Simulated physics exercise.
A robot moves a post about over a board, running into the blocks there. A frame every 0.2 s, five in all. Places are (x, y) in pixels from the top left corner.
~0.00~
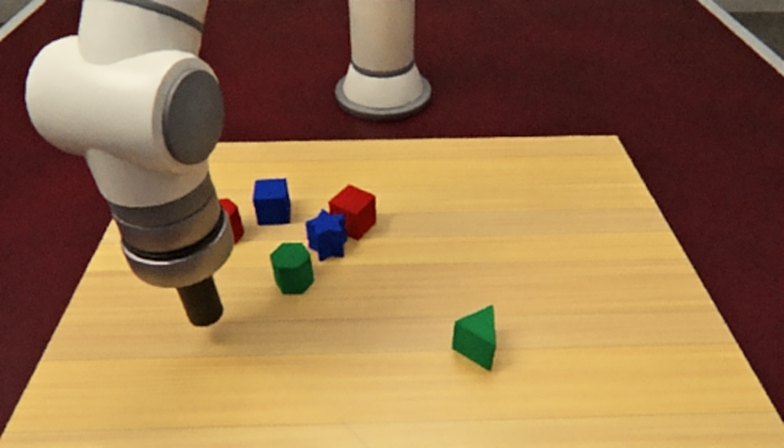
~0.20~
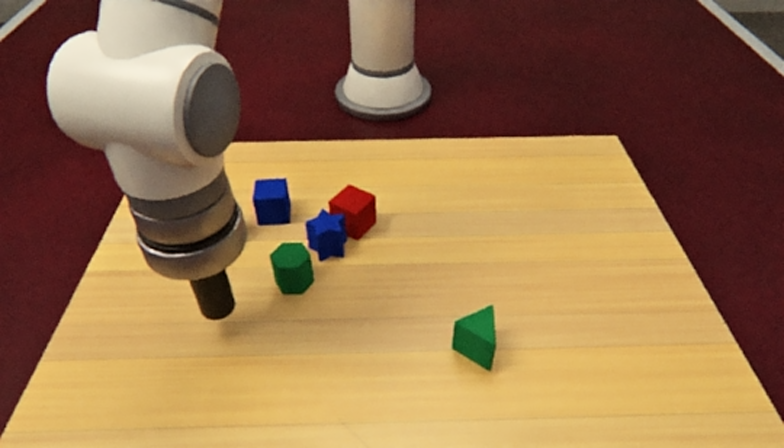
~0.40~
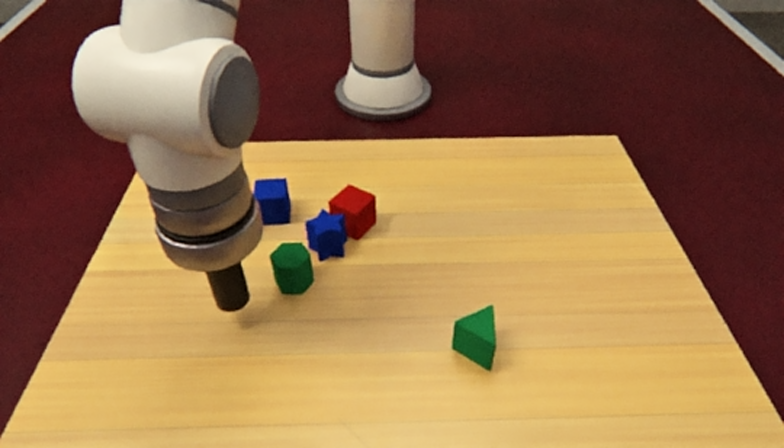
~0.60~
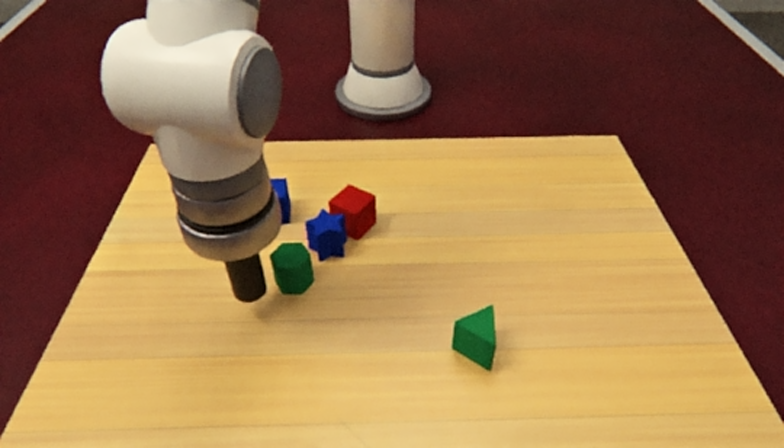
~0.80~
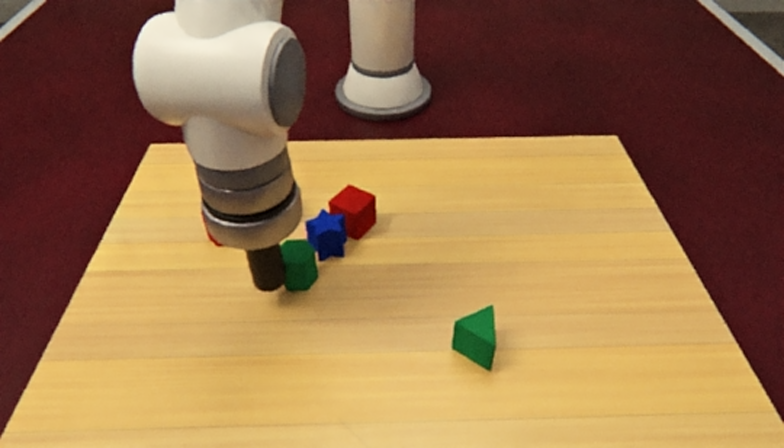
On a pale wooden table over a dark red floor, a white robot arm holds a dark post left of a loose group of colored blocks, with a green triangular block apart. The arm glides steadily right and slightly away, then the post meets the green hexagon and nudges it slightly right.
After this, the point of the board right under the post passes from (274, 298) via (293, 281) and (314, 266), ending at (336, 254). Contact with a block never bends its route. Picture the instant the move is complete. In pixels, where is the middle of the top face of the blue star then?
The answer is (377, 195).
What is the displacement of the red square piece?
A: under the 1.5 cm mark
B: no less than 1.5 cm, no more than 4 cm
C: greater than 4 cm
The one that fits is C, greater than 4 cm.
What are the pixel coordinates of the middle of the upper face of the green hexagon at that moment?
It is going to be at (360, 212).
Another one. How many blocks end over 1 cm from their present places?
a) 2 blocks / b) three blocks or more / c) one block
Letter b.
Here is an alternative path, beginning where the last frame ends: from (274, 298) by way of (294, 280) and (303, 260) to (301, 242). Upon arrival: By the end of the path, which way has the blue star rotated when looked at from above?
Seen from overhead, it turns anticlockwise.
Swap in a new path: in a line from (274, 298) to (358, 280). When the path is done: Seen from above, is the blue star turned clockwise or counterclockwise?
Viewed from overhead, the blue star winds up turned clockwise.
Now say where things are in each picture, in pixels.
The first picture shows tip of the post at (206, 314), middles of tops, blue square piece at (270, 188), green hexagon at (290, 254), blue star at (326, 221), red square piece at (352, 198).
The second picture shows post at (218, 307), nothing pushed.
The third picture shows post at (233, 300), nothing pushed.
The fourth picture shows post at (250, 291), nothing pushed.
The fifth picture shows post at (270, 280), blue square piece hidden, green hexagon at (294, 251), blue star at (326, 221), red square piece at (352, 198).
What follows on the original path. Halfway along, post at (301, 255); green hexagon at (329, 231), turned 20° clockwise; blue star at (349, 213), turned 25° anticlockwise; red square piece at (361, 189), turned 20° anticlockwise.
At the end, post at (334, 236); blue square piece unmoved; green hexagon at (360, 212), turned 15° clockwise; blue star at (377, 195), turned 30° anticlockwise; red square piece at (379, 174), turned 45° anticlockwise.
